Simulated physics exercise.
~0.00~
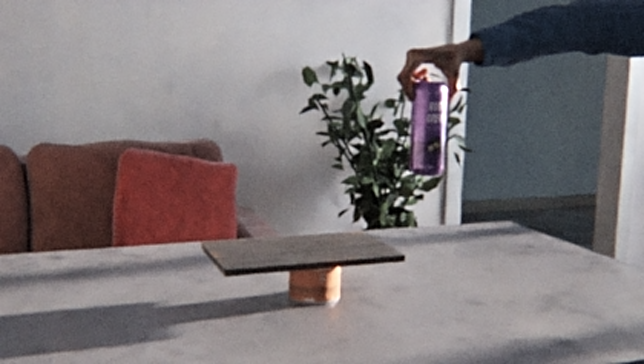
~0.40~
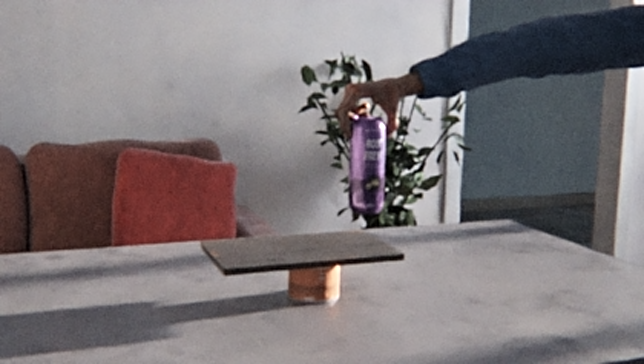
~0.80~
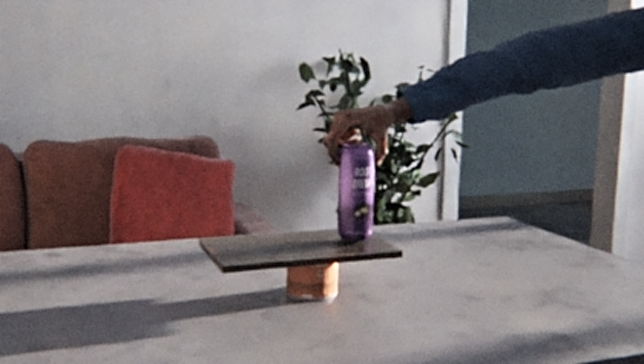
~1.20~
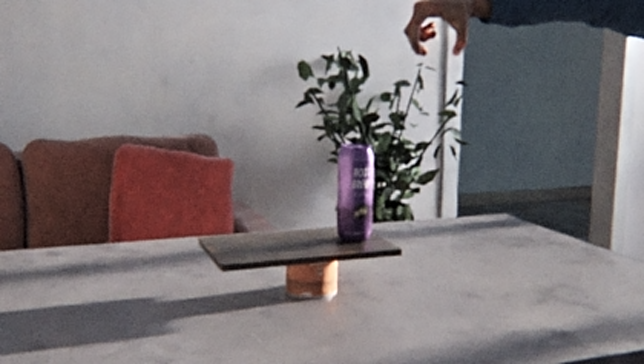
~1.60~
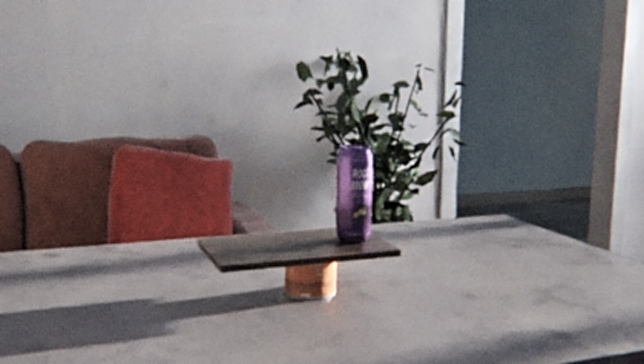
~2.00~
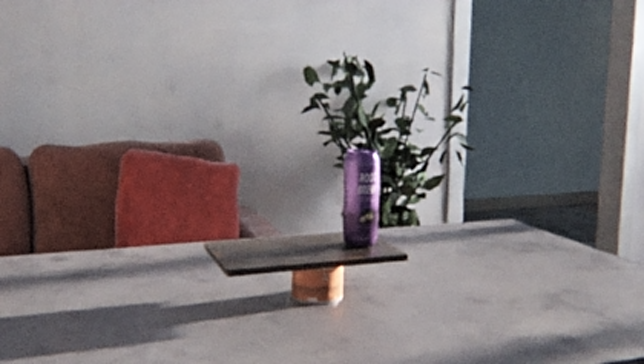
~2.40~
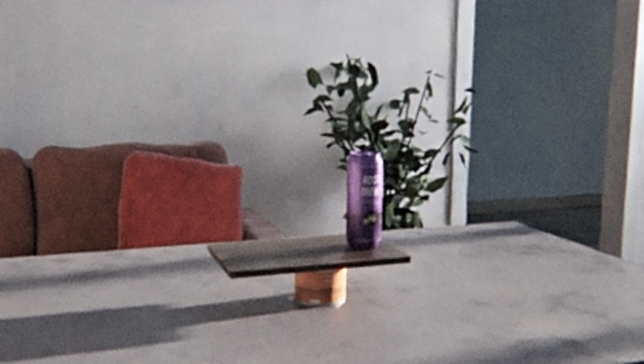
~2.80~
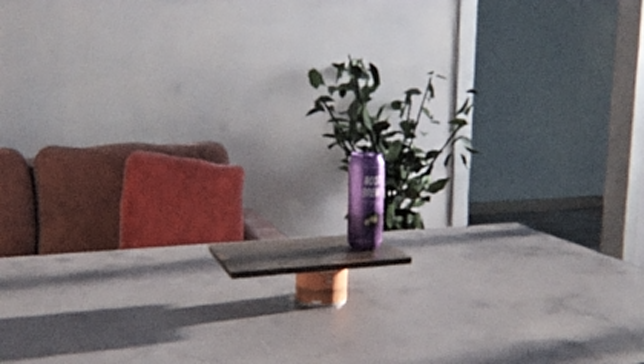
On a grey table, a hand lowering a purple can onto a board atop an orange tub, then withdrawing as everything stays balanced.
